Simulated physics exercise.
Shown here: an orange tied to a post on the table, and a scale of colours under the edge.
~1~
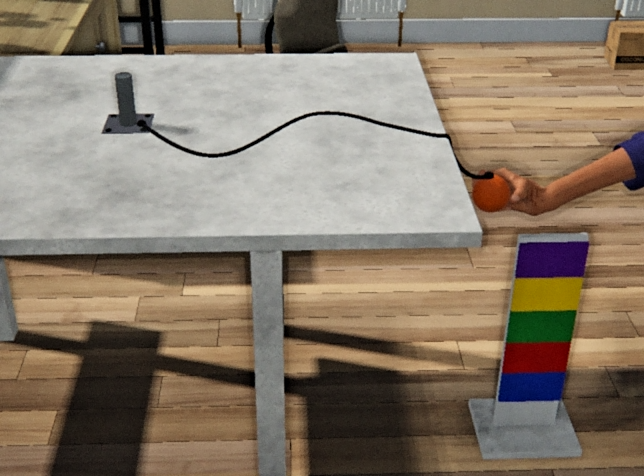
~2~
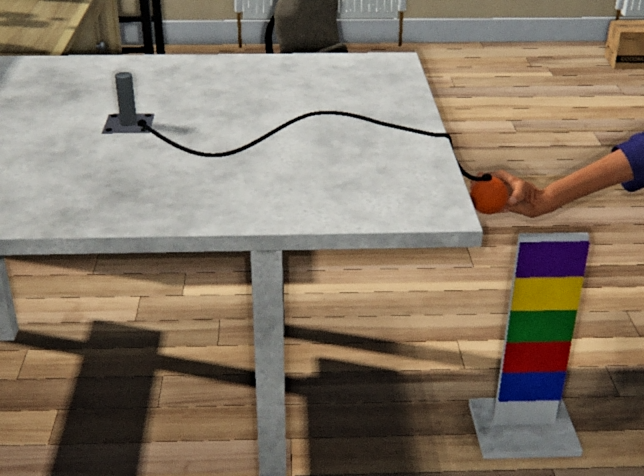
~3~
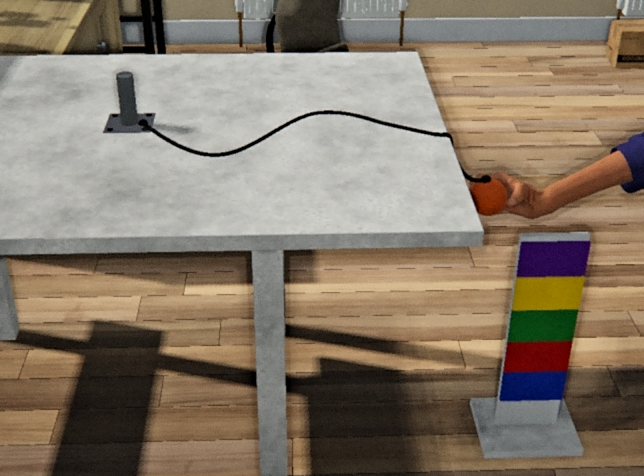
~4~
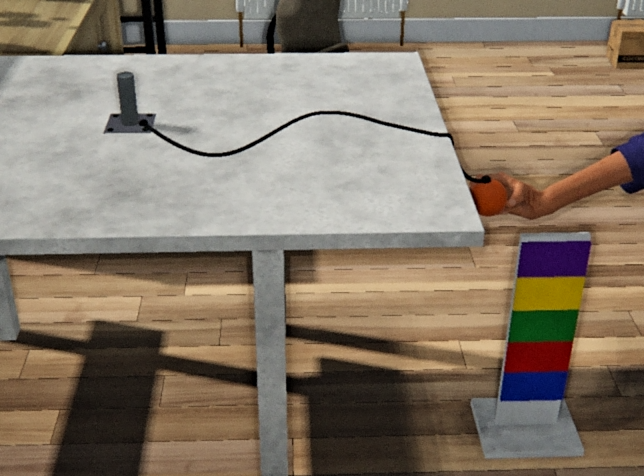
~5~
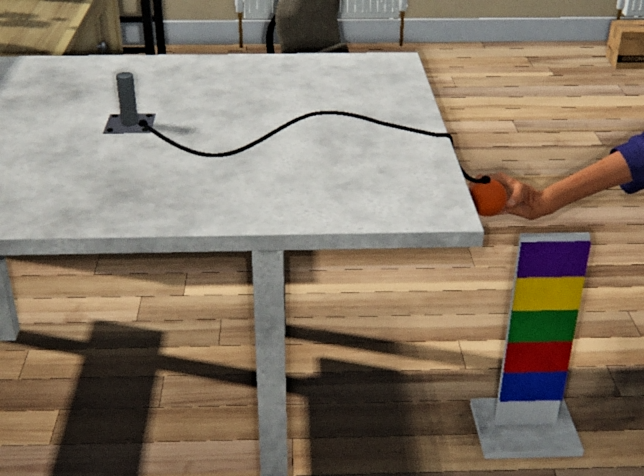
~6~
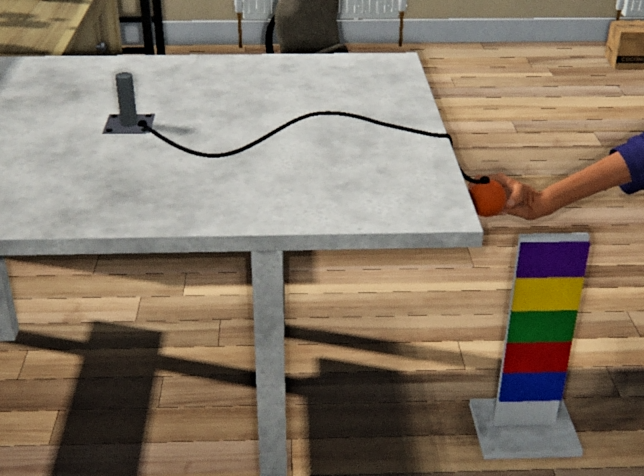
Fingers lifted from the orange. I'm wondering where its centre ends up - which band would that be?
That would be the yellow band.
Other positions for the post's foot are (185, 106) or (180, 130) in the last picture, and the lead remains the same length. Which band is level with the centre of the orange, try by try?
In that order: Green; green.
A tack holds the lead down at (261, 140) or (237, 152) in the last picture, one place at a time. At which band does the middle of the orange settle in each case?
Note: Try 1 purple; try 2 purple.
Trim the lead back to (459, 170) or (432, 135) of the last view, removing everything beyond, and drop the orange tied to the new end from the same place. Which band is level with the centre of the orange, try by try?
In order of the tries: Purple; then above them all.
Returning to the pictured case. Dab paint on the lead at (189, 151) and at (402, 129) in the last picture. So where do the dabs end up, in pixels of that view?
The first lands at (224, 127), while the second lands at (448, 176).
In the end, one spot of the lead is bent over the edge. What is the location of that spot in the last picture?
The spot located at (368, 120) in the last picture.
Soon after, orange near (415, 287); level with yellow.
After that, orange near (457, 290); level with yellow.
In the end, orange near (444, 292); level with yellow. The lead holds its middle at yellow.
